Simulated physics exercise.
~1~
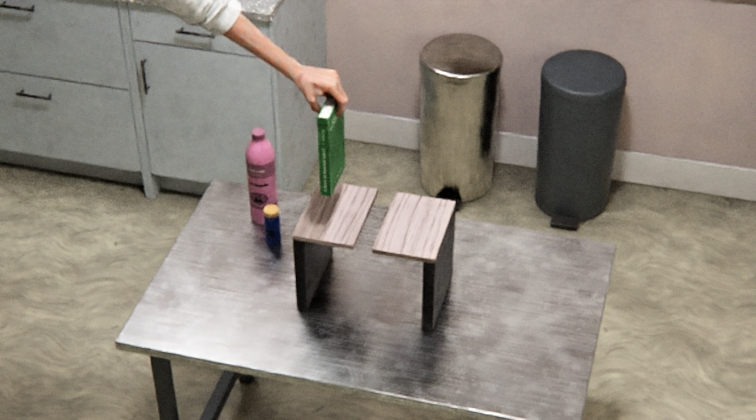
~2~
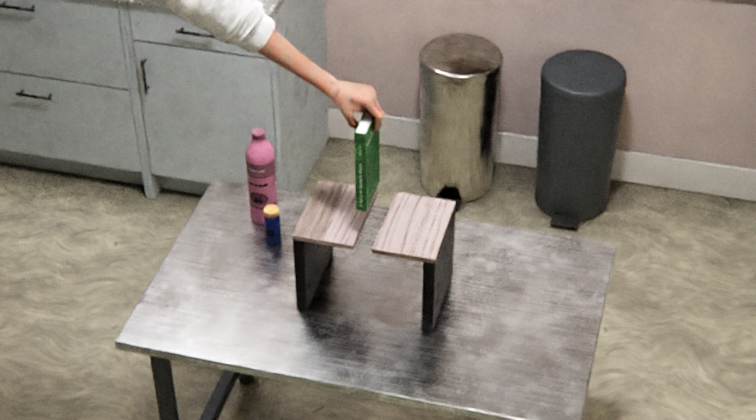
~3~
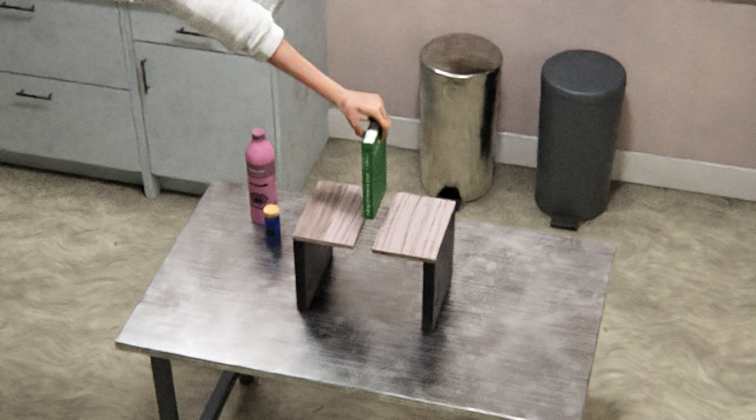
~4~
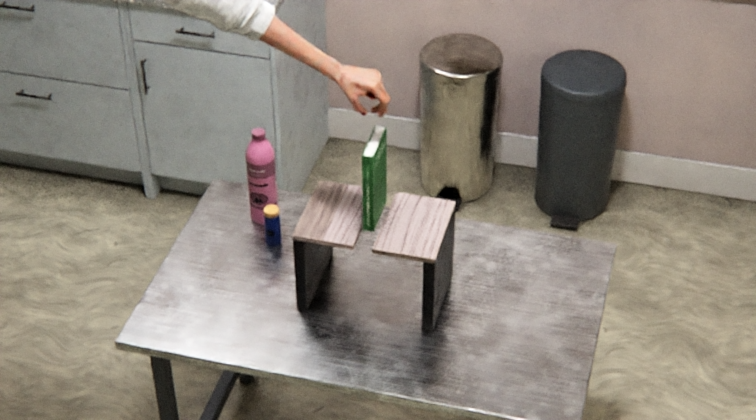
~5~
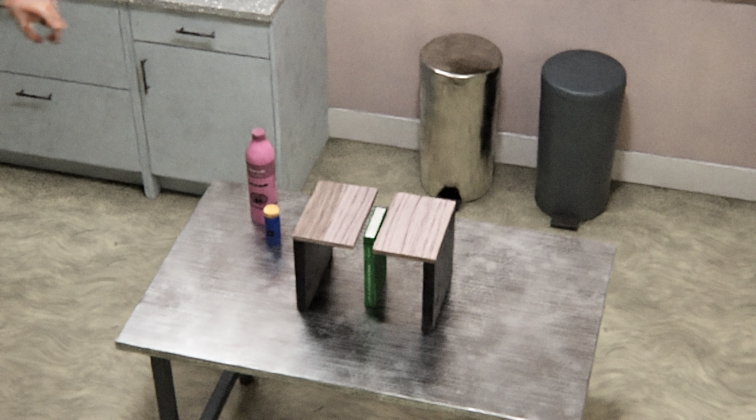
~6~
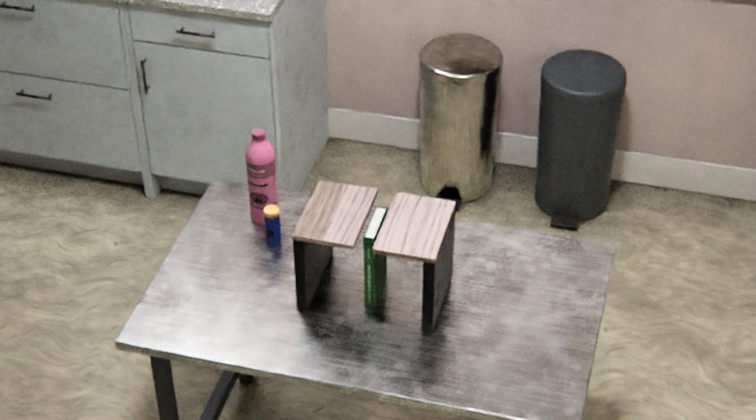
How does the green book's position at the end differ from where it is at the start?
At the start the green book is held in the hand above the left support. At the end it stands upright on the table, lower and further right, in the gap between the two supports.
To begin with, a hand holds a green book upright above the left of two small wood-topped supports standing slightly apart on a metal table, with a pink bottle and a small blue shaker to their left. The hand carries the book to the right until it is over the gap between the supports, then lowers it a little. The fingers let go and the hand draws back as the book starts down. The book drops through the gap and reaches the table, still upright. It stays there between the supports, while the bottle and shaker remain where they were.
